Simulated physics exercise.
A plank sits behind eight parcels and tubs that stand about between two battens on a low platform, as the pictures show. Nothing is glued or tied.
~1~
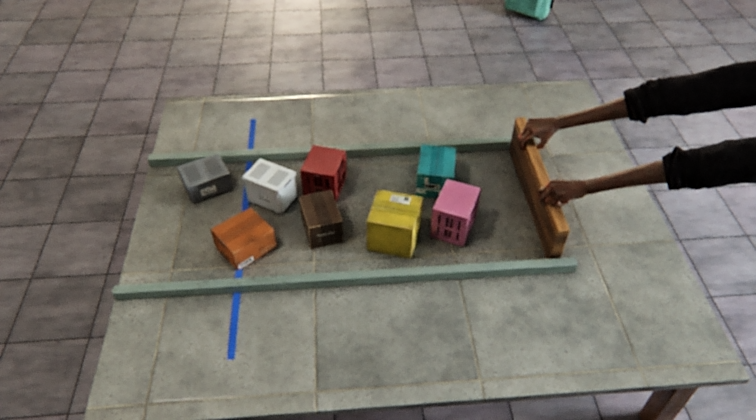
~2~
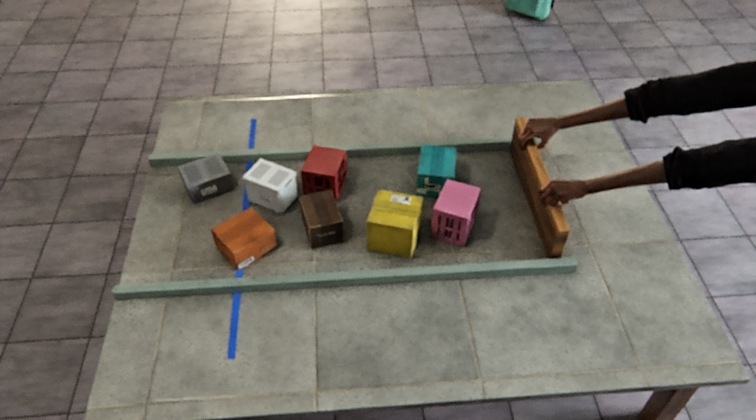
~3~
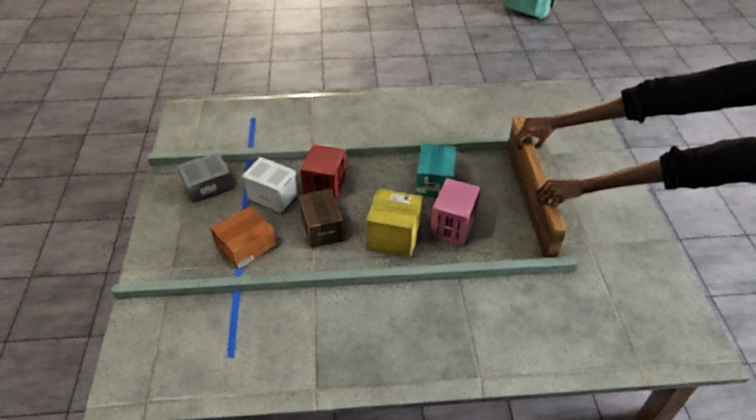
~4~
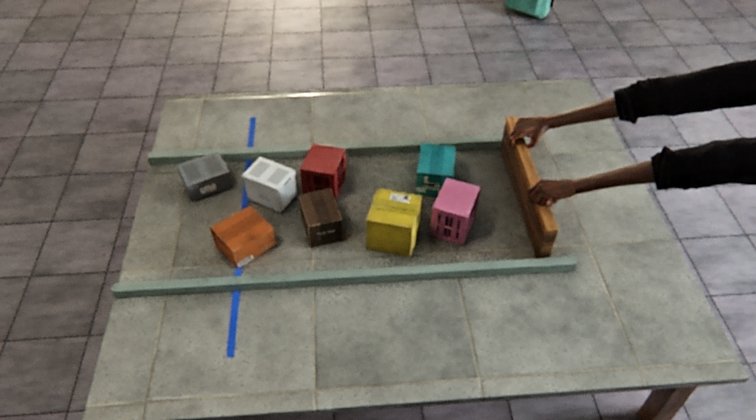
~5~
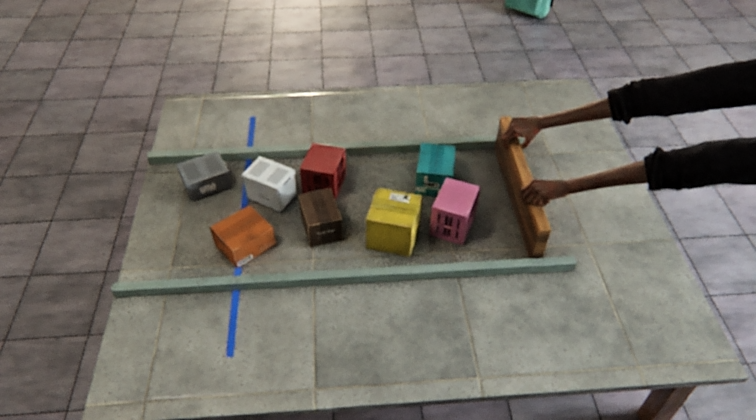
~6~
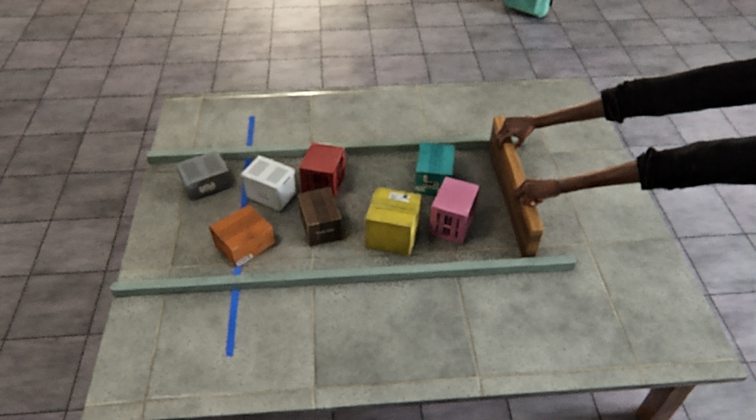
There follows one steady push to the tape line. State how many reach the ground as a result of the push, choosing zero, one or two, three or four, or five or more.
One or two reach the ground.
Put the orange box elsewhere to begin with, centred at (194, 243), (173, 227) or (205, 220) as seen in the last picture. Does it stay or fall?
First it tips off, next it tips off, and last it tips off.
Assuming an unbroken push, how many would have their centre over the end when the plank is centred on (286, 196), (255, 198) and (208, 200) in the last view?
First 0, next 1, last 3.
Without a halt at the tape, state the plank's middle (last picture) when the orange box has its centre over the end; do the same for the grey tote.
When the orange box crosses, the middle is near (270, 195); when the grey tote crosses, near (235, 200).
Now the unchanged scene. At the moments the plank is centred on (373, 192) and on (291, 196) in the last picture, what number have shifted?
Answer - first 6, then 8.
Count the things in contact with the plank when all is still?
The figure is 2.
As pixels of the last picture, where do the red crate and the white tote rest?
Red crate at (189, 176), white tote at (154, 199).
Early on, none off yet; grey tote at rest near (204, 176); orange box at rest near (243, 235); white tote at rest near (270, 184).
A while later, none off yet; grey tote at rest near (204, 176); orange box travelled a little near (215, 236); white tote travelled a little near (261, 184).
Further along, none off yet; grey tote travelled a little near (182, 171); orange box travelled well along near (150, 237); white tote travelled well along near (195, 191).
Finally, the number that fall off is one or two; lost, orange box.
